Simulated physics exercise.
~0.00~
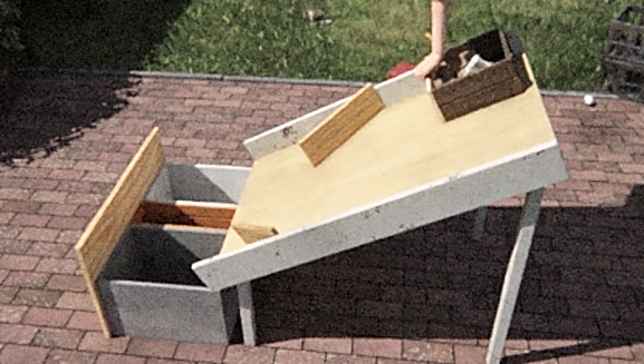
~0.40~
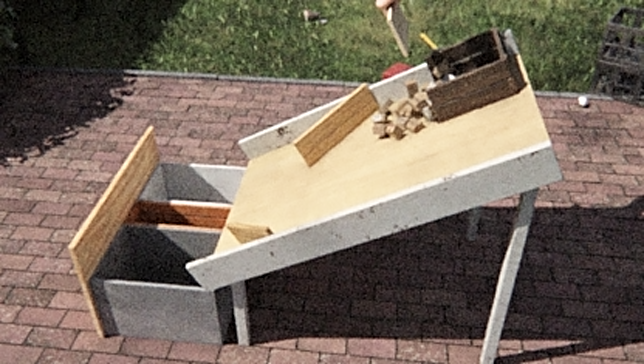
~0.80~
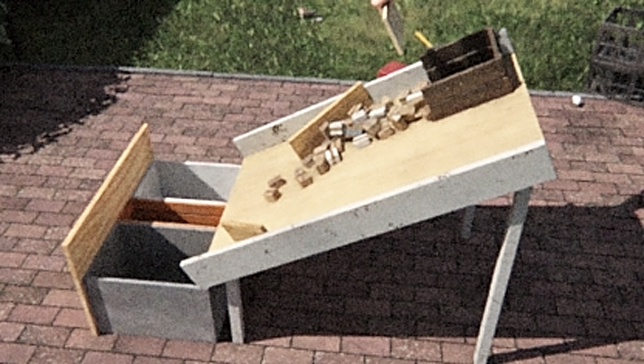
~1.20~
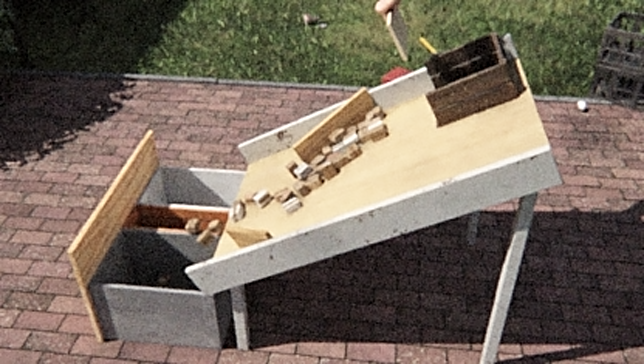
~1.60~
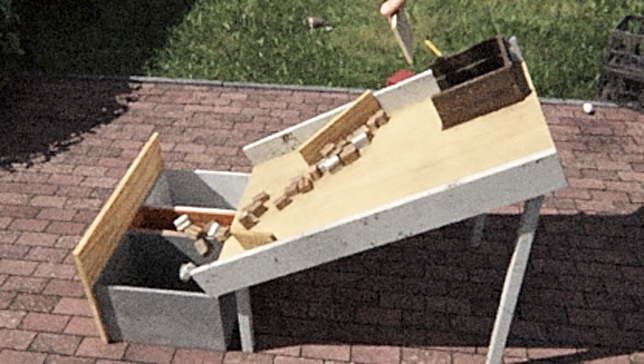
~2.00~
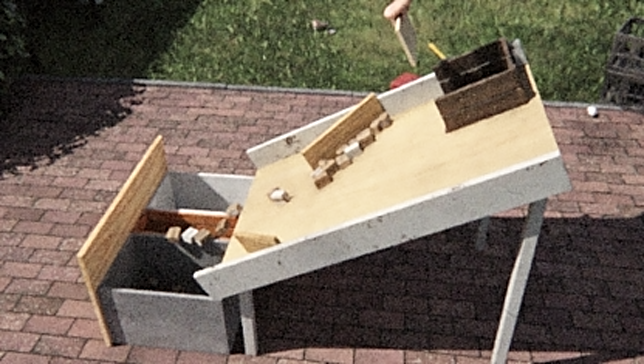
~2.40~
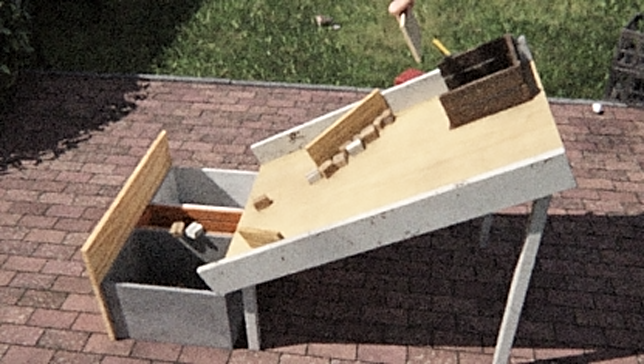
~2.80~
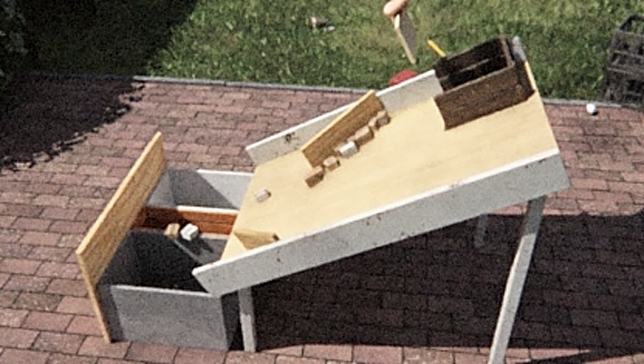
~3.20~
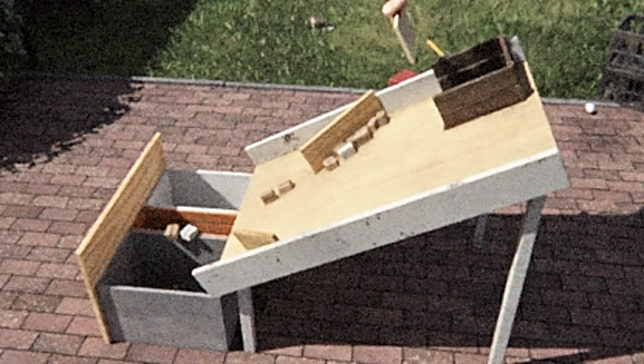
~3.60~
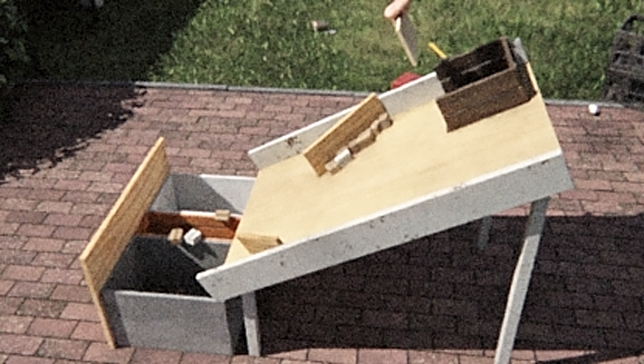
At first, a hand reaches to a dark wooden pen at the top of a sloping table, with bins waiting at the lower left. The pen's gate is pulled clear, and a heap of small blocks spills out onto the slope. They tumble down to the left, many bunching along the upper angled board, then stream past its end. Blocks drop off the low edge into the bins, while the flow thins to a few stragglers sliding down. In the end, a short row of blocks stays resting against the upper board, and others lie in the bins below.
